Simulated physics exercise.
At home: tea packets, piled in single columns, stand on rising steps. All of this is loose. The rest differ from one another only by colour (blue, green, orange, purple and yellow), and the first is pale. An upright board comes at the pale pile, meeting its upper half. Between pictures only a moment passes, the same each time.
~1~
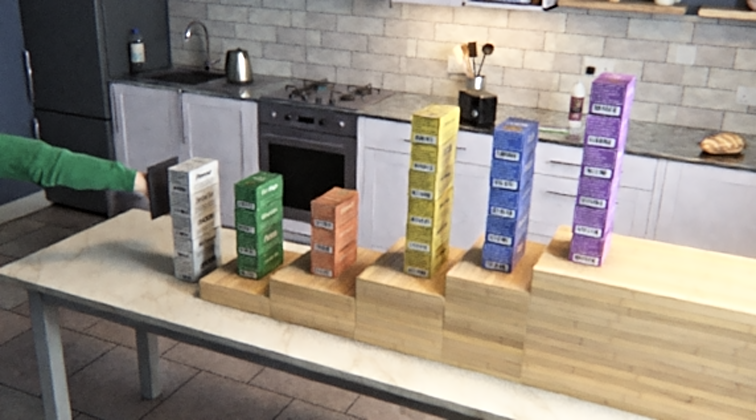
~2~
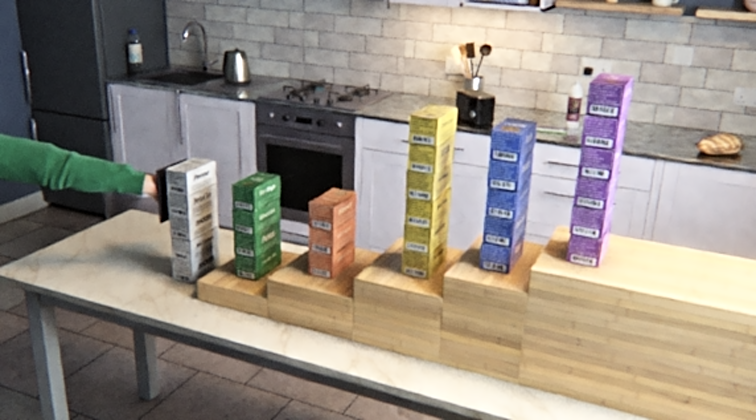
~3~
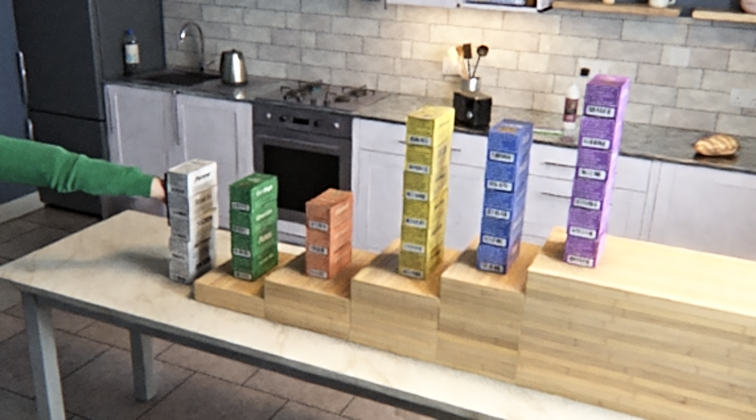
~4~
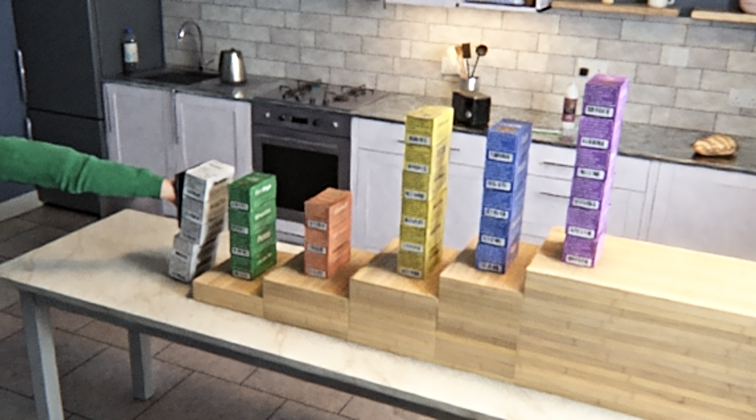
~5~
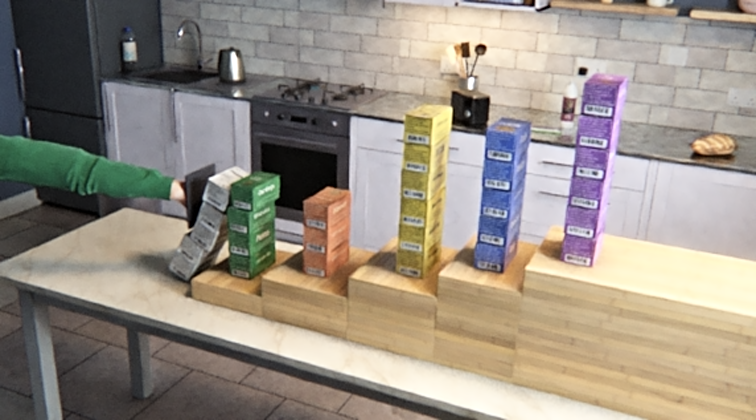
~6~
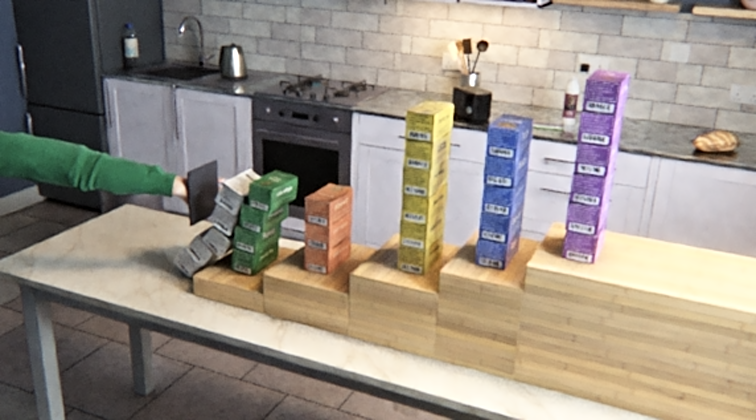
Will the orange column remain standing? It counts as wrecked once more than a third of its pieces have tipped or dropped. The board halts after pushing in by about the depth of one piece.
No, it comes down.
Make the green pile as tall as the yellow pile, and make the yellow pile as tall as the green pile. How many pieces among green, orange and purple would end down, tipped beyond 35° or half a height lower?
It works out to green 6, then orange 3, then purple 0.
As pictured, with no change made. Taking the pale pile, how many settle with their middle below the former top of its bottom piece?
The pale count is 1.
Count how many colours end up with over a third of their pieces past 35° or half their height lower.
That makes 2 in total.
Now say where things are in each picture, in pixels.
In the first frame (places mark the middle of the side facing us), board (149, 187) not yet touching; top orange packet (323, 217); top blue packet (508, 146); the rest undisturbed.
In the second frame, board (158, 190) not yet touching; top orange packet (321, 217).
In the third frame, board (166, 193) pushing; top orange packet (318, 218).
In the fourth frame, board (177, 194) pushing, top of the pale pile leaning a little; top orange packet (317, 217); the rest undisturbed.
In the fifth frame, board (187, 196) pushing, top of the pale pile leaning clearly; top orange packet (316, 216); top green packet (267, 193) shifted a little; one has shifted.
In the sixth frame, board (189, 192) stopped, top of the pale pile leaning clearly; top orange packet (317, 213); top green packet (285, 195) leaning a little; steepest lean, the packet at (252, 219); 4 disturbed, none down.
Soon after the last picture, 5 of the pale pile down; none of the 3 orange packets down (0 of 24 in all colours); top orange packet unmoved; top green packet leaning clearly.
A little later, 5 of the pale pile down; none of the 3 orange packets down (4 of 24 in all colours); top orange packet leaning clearly; top green packet leaning well over, about its own height lower.
At rest, 5 of the pale pile down; 3 of the 3 orange packets down (7 of 24 in all colours); top orange packet on its side; top green packet leaning steeply, about its own height lower. As the last picture would show them, middles, top orange packet near (395, 245), top green packet near (324, 229).
